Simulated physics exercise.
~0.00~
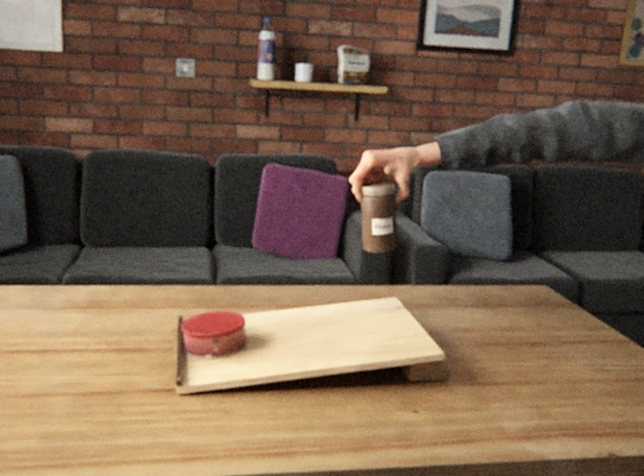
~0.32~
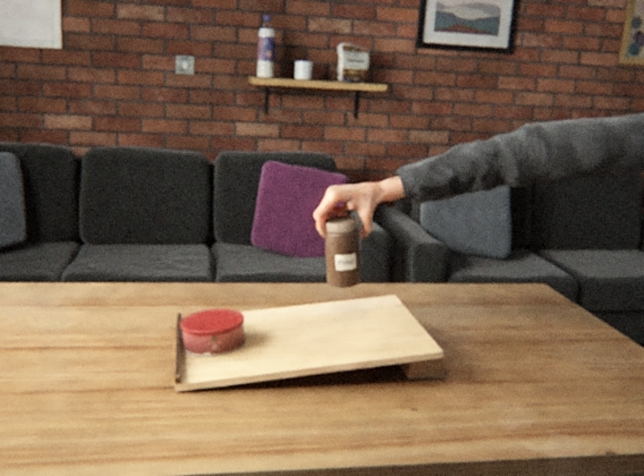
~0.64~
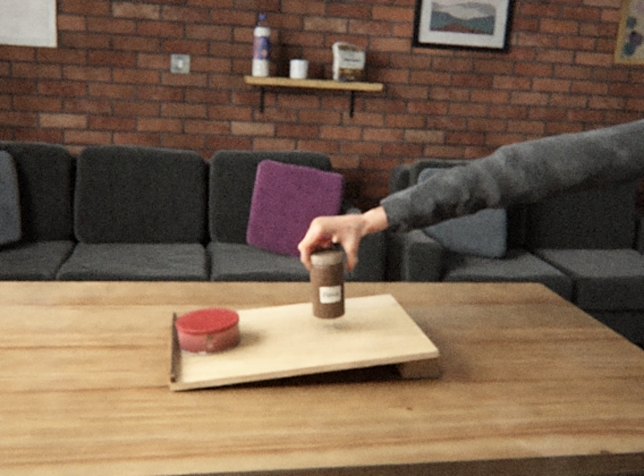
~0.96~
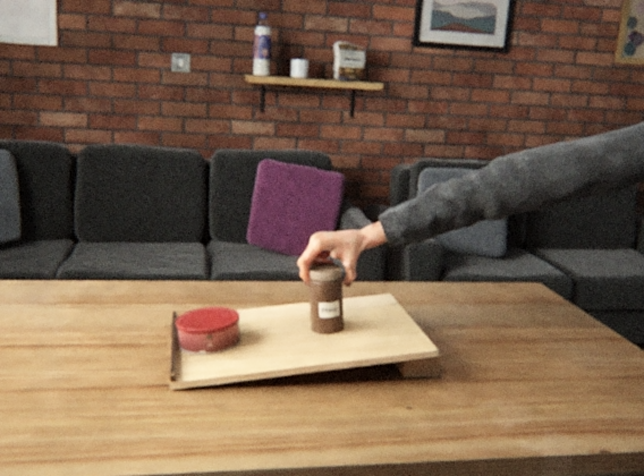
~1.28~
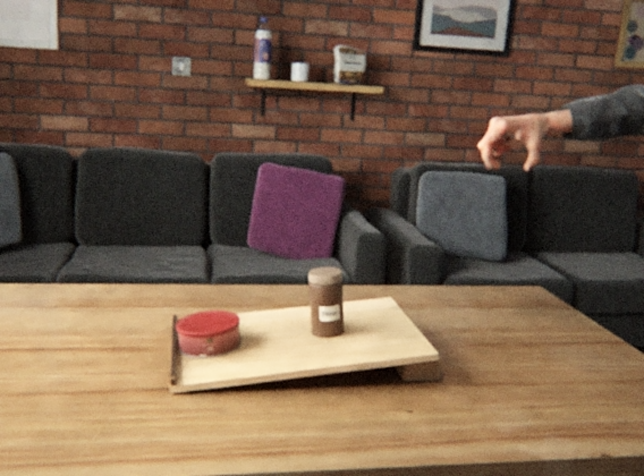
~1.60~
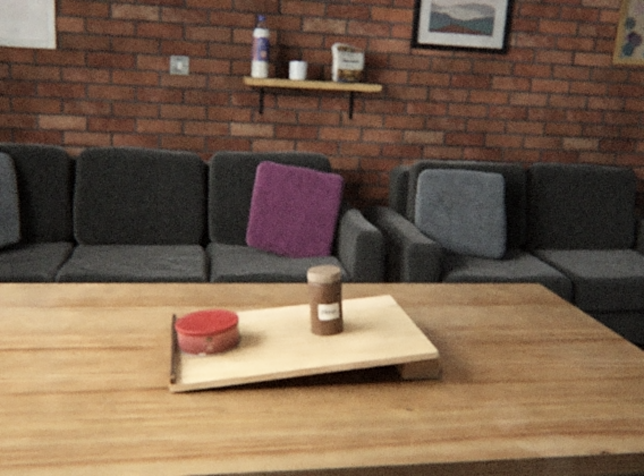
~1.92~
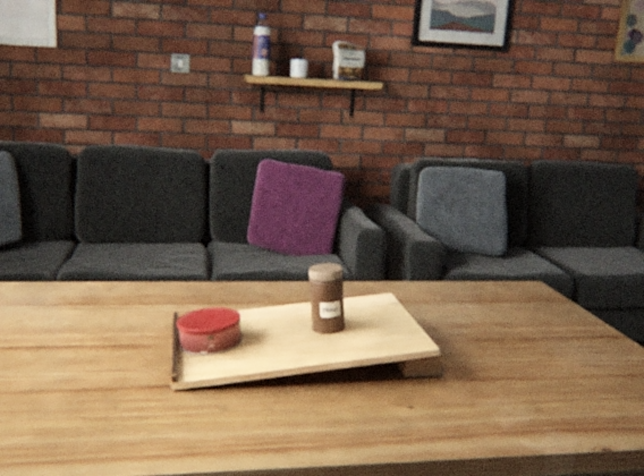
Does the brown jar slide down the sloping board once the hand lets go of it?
No, the brown jar stays upright where the hand set it on the board.
